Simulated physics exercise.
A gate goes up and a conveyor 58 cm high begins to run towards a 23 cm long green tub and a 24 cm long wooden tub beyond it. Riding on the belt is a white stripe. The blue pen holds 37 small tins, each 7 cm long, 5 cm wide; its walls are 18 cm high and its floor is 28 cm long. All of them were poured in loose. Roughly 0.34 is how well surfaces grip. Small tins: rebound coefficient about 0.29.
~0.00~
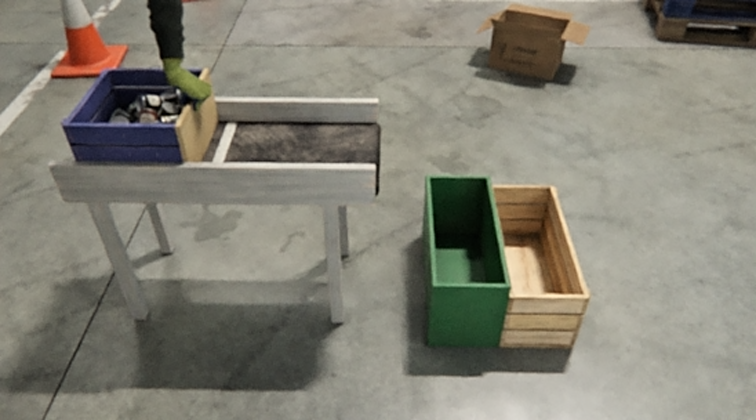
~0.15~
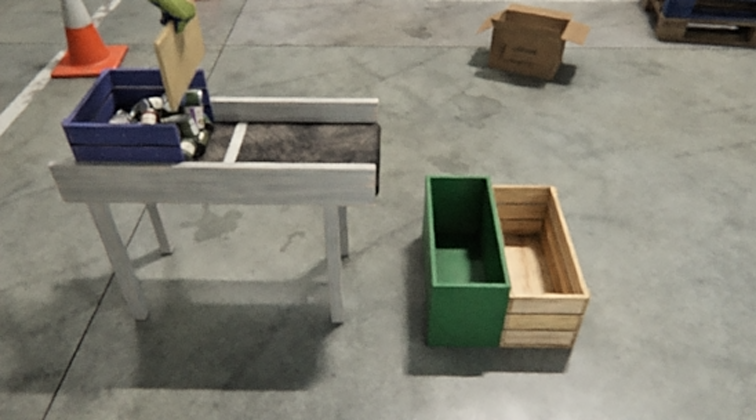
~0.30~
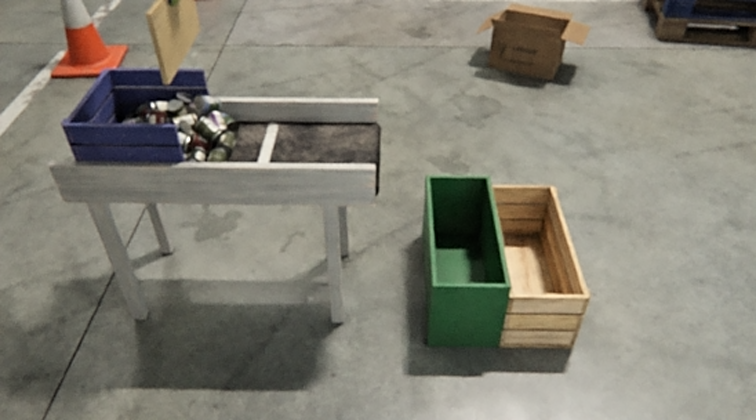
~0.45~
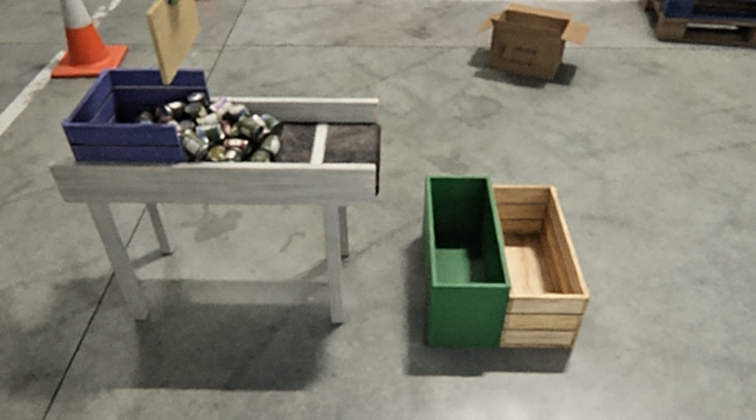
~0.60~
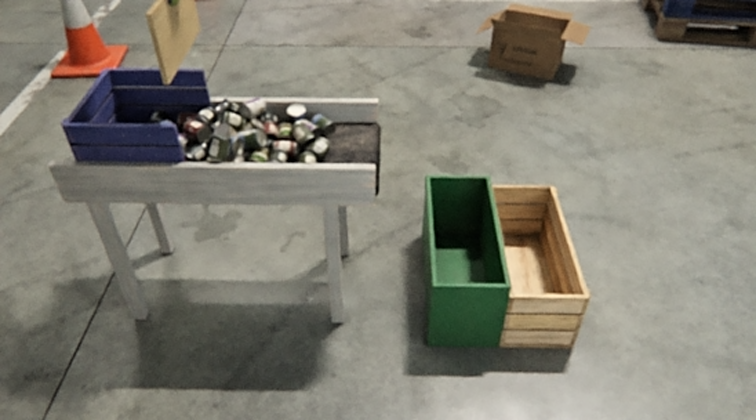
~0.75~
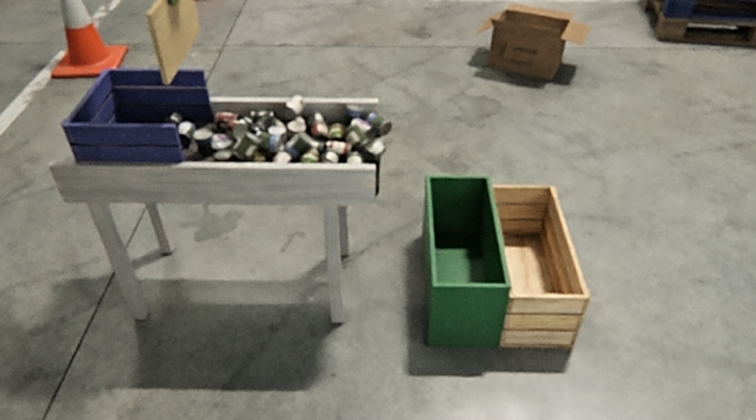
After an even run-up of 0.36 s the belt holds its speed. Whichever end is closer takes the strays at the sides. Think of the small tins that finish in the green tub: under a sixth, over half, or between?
Share of the small tins finishing in the green tub: The bulk.
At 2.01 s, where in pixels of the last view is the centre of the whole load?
Look near pixel (459, 279).
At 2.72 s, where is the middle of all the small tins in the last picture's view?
I'd put the middle close to (459, 281) in the last view.
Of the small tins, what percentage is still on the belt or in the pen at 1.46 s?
It comes to about 5 per cent.
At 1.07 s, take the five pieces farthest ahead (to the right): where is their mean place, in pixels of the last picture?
They'd be centred about (468, 231) in the last picture.
After 1.07 s, 1 still in the blue pen, 5 in the green tub, 16 on the belt and 15 in the air.
After 1.46 s, 33 in the green tub, 2 on the belt and 2 in the air.
After 2.01 s, 35 in the green tub, 1 on the belt and 1 in the air.
When it is over (at 2.72 s), 35 in the green tub and 2 on the ground short of the green tub. Asked share, 35 of 37, 95 per cent.
